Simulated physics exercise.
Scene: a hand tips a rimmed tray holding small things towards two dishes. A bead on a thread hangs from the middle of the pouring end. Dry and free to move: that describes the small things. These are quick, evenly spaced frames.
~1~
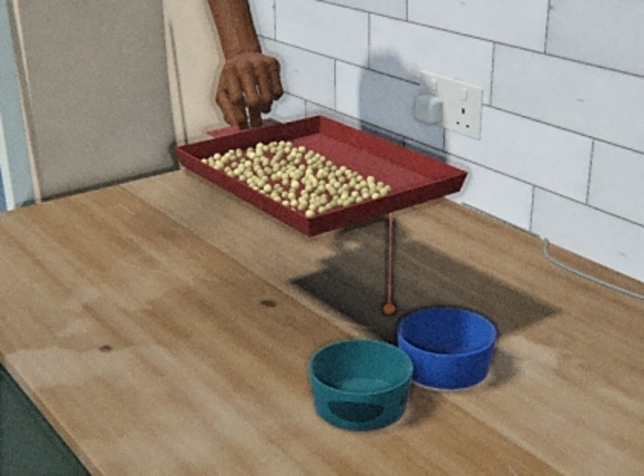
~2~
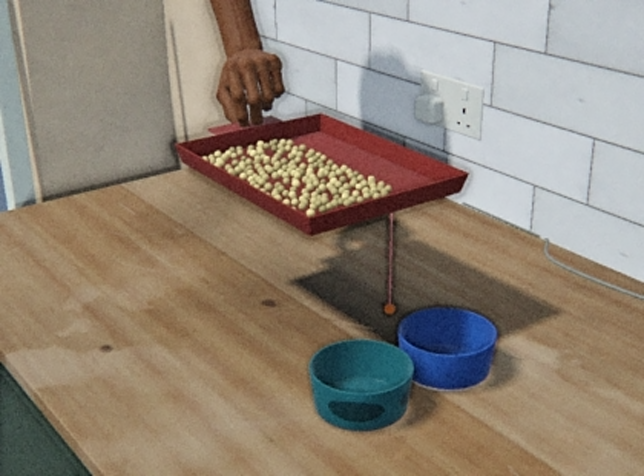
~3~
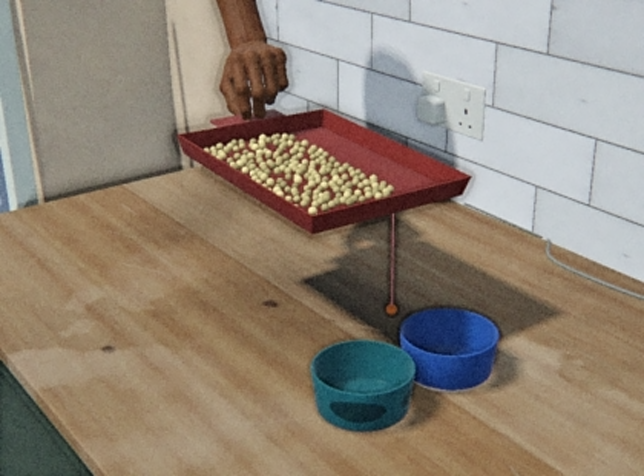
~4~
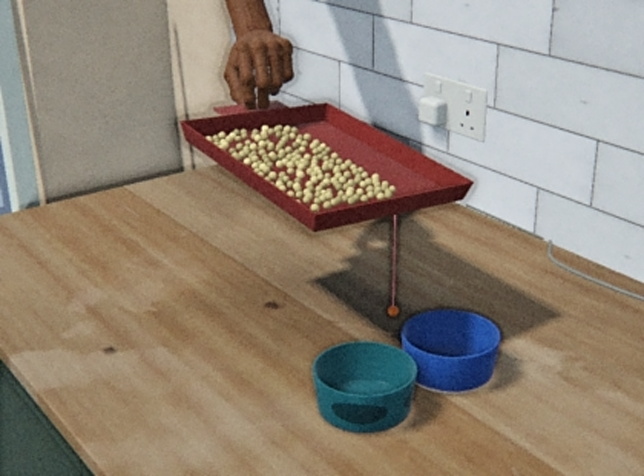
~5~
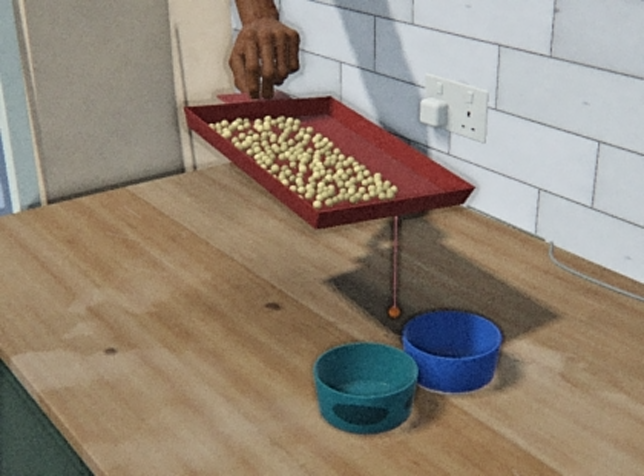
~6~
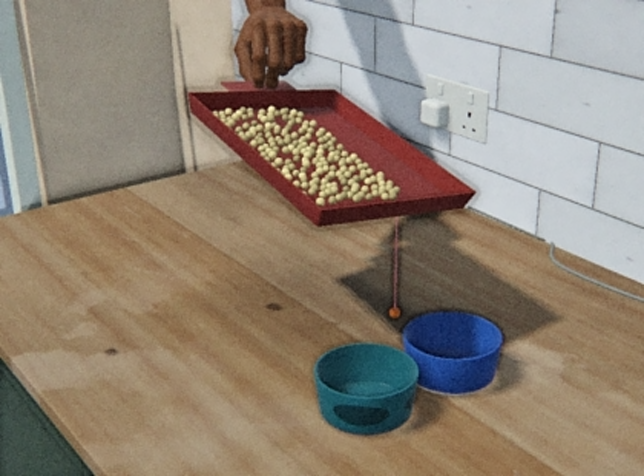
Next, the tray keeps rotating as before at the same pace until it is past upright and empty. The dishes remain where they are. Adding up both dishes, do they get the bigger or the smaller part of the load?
The greater share is going to end up outside the dishes.
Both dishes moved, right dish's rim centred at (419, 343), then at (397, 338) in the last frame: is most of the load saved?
Earlier try a minority share, later try a minority share.
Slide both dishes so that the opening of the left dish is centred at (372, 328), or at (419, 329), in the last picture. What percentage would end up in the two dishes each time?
Trial 1: 90 percent; trial 2: 50 percent.
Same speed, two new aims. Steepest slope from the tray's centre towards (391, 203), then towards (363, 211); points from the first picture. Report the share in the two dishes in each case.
In turn, 70 percent and then 90 percent.
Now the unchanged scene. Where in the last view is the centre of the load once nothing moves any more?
About pixel (464, 338).
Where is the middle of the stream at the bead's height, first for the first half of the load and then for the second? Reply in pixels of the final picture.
Around (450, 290), followed by around (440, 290).
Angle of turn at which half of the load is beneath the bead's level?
I'd say close to 105 degrees.
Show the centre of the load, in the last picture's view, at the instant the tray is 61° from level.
Check around (430, 203) in the last picture.
Shortly afterwards, tray tipped steeply; all but a few on the tray; a little outside both; a little in the air.
Next, tray tipped past a quarter turn; near two thirds on the tray; only a few in the right dish; near a quarter outside both; a little in the air.
Some moments later, tray tipped past a quarter turn; near a quarter in the right dish; the bulk outside both.
In the end, tray tipped past a quarter turn; none at all in the left dish; near a quarter in the right dish; the bulk outside both.
